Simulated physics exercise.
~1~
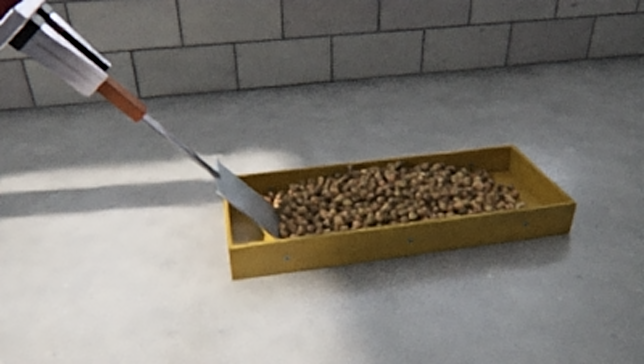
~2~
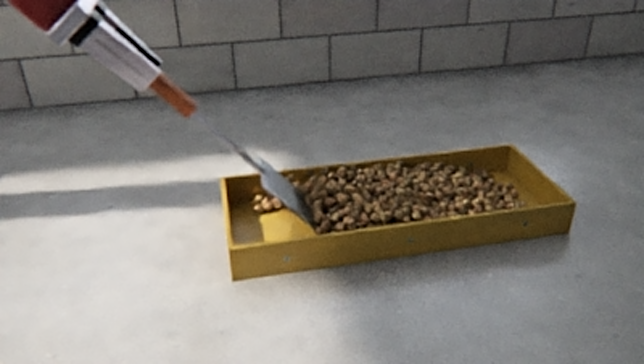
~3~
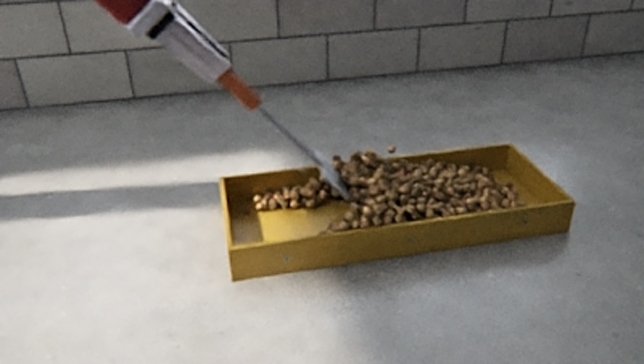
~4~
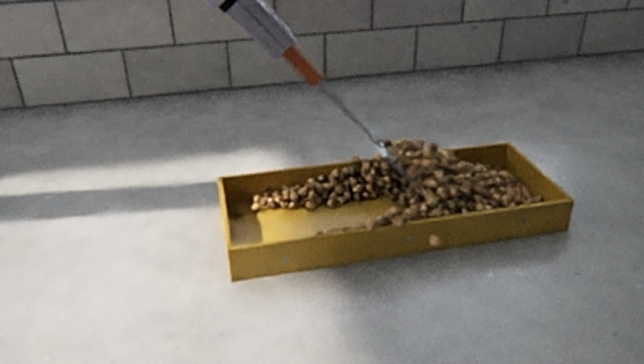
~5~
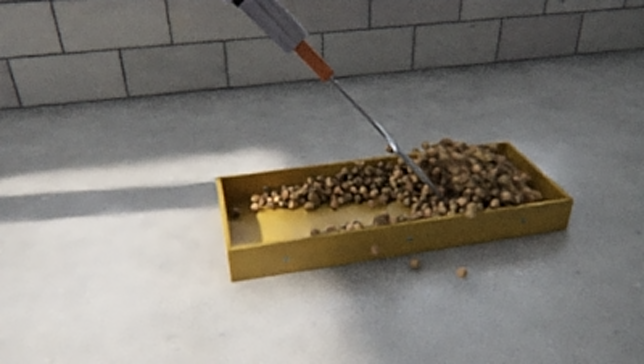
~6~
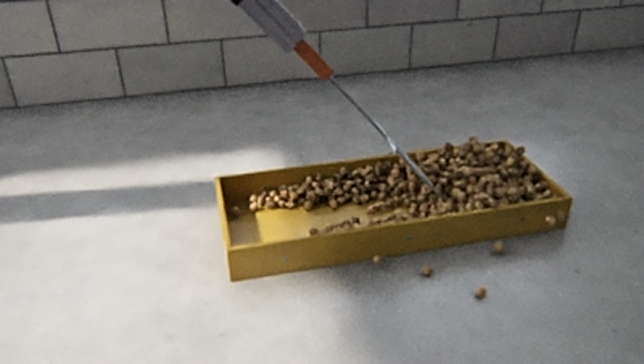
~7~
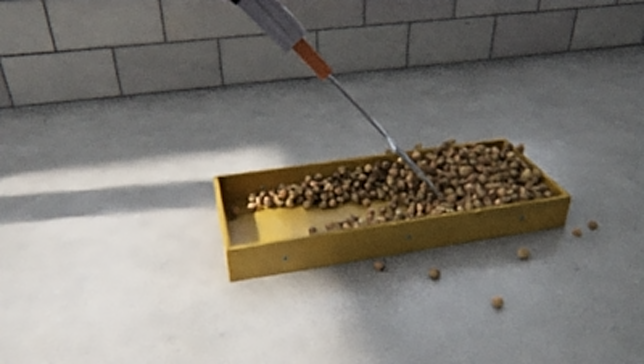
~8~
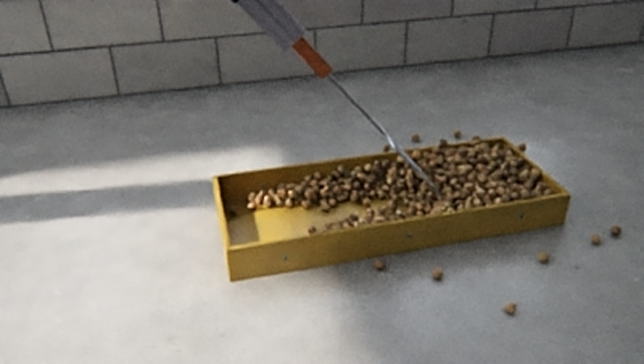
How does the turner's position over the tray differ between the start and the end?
At the start the turner is at the left end of the tray, while at the end it is right of the middle, beside the heaped chickpeas.
